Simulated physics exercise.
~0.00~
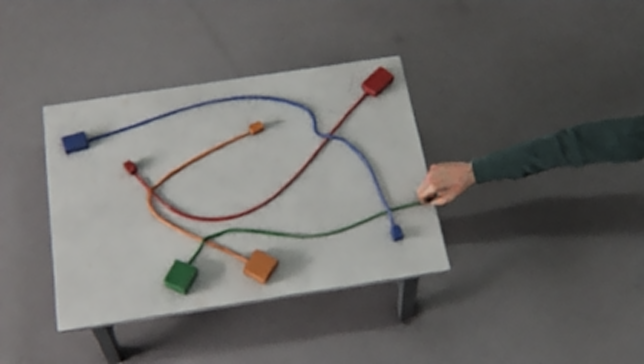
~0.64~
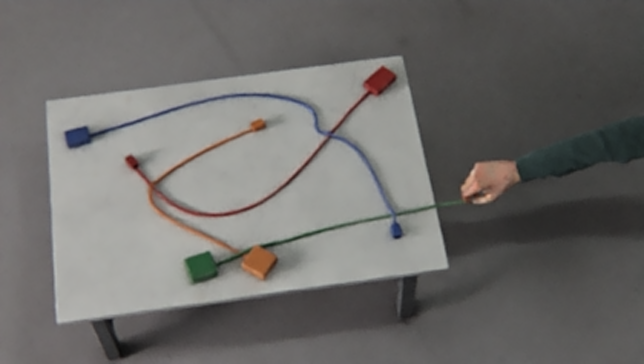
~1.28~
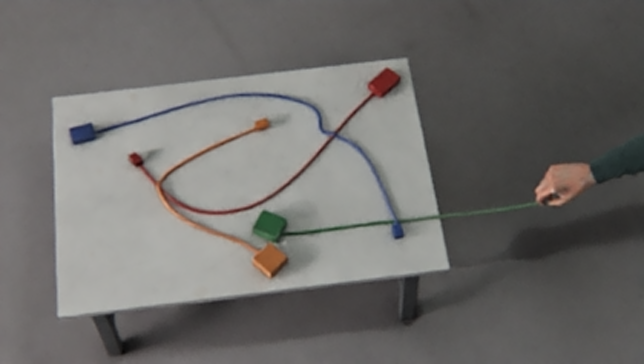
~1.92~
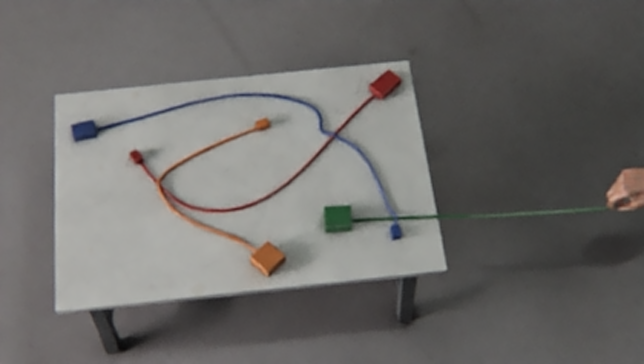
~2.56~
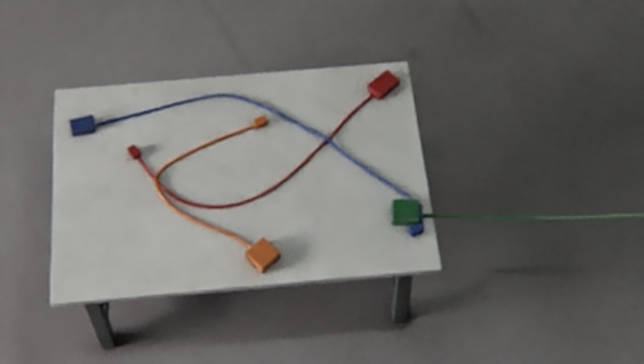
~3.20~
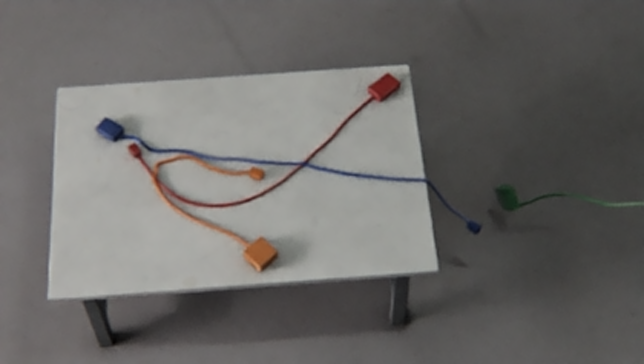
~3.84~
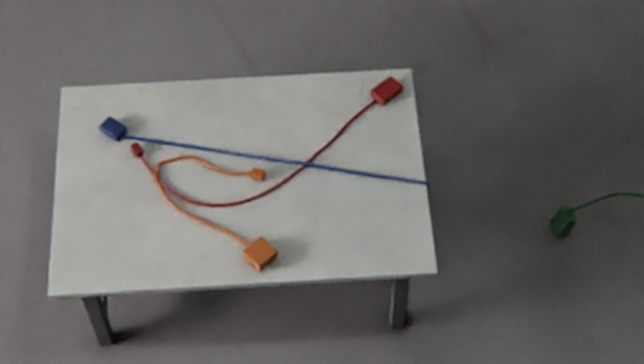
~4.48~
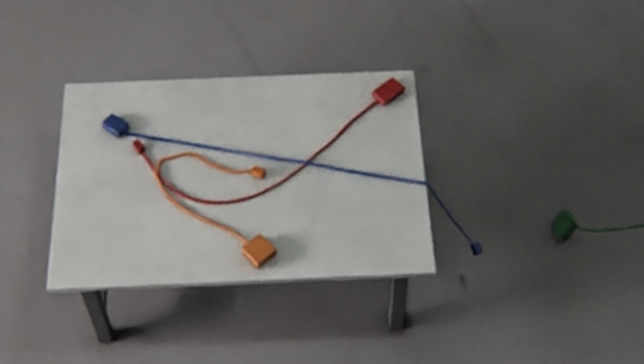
Green cable pulled rightwards by a hand, dragging its block off a grey table, with the blue cable's small end following over.
